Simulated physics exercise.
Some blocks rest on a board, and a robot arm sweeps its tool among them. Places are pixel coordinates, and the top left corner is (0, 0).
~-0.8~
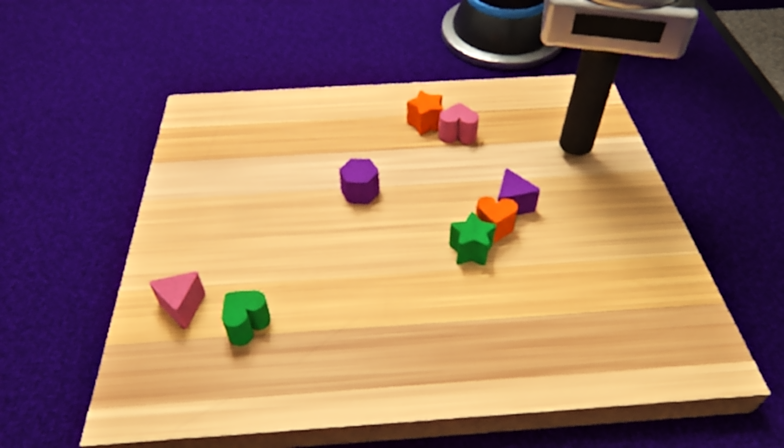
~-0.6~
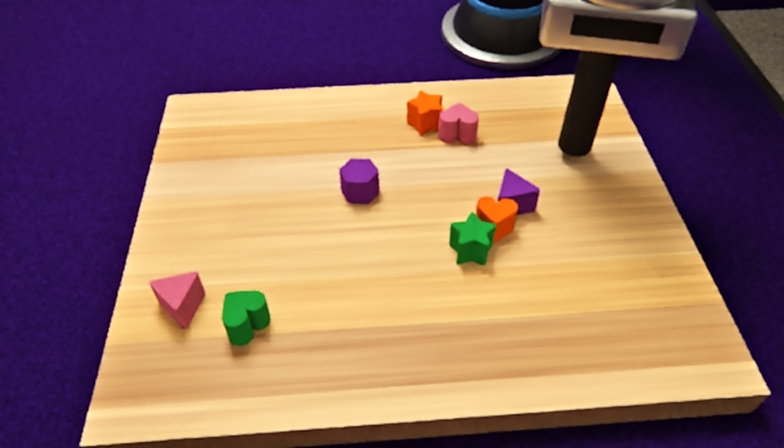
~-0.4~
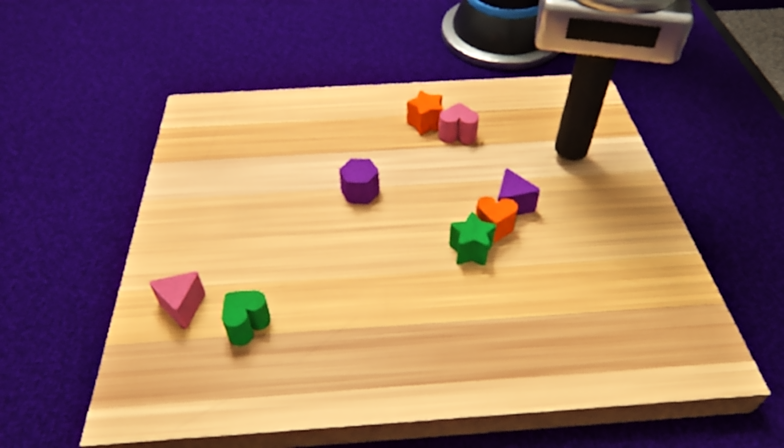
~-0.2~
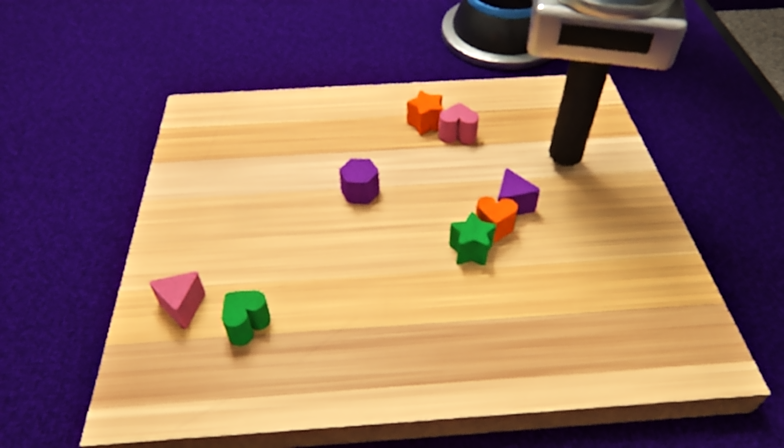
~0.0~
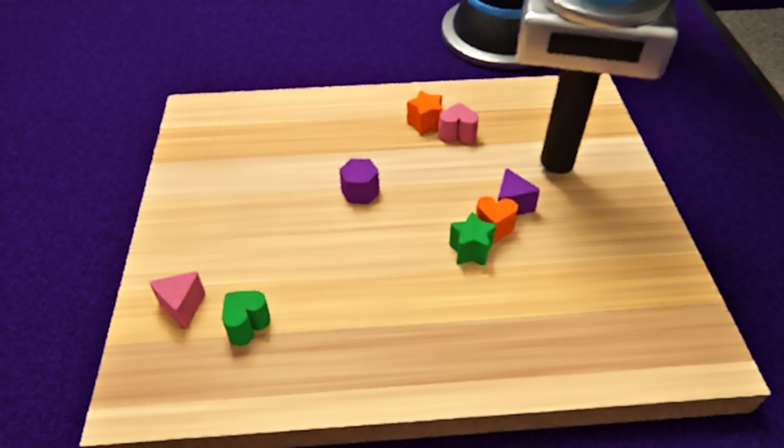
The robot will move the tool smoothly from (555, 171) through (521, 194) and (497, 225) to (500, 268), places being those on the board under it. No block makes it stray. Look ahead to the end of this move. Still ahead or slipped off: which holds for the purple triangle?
I'm fairly sure the purple triangle slides away from the front of the tool at some point.
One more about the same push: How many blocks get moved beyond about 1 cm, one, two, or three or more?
My prediction: No fewer than three blocks.
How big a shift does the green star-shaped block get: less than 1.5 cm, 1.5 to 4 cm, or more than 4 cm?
It travels more than 4 cm.
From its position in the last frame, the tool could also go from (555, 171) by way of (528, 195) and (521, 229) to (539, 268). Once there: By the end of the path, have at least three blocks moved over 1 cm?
In short: Yes.
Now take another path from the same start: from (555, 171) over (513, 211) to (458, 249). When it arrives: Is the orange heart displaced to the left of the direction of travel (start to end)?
It seems so.
What follows on the original path. One third of the way, tool (522, 186); orange heart (494, 212); purple triangle (506, 190).
Two thirds of the way, tool (499, 218); green star-shaped block (450, 268); orange heart (471, 246), turned 15° anticlockwise; purple triangle (478, 222).
At the end, tool (501, 260); green star-shaped block (430, 289); orange heart (457, 269); purple triangle (467, 244), turned 35° clockwise.
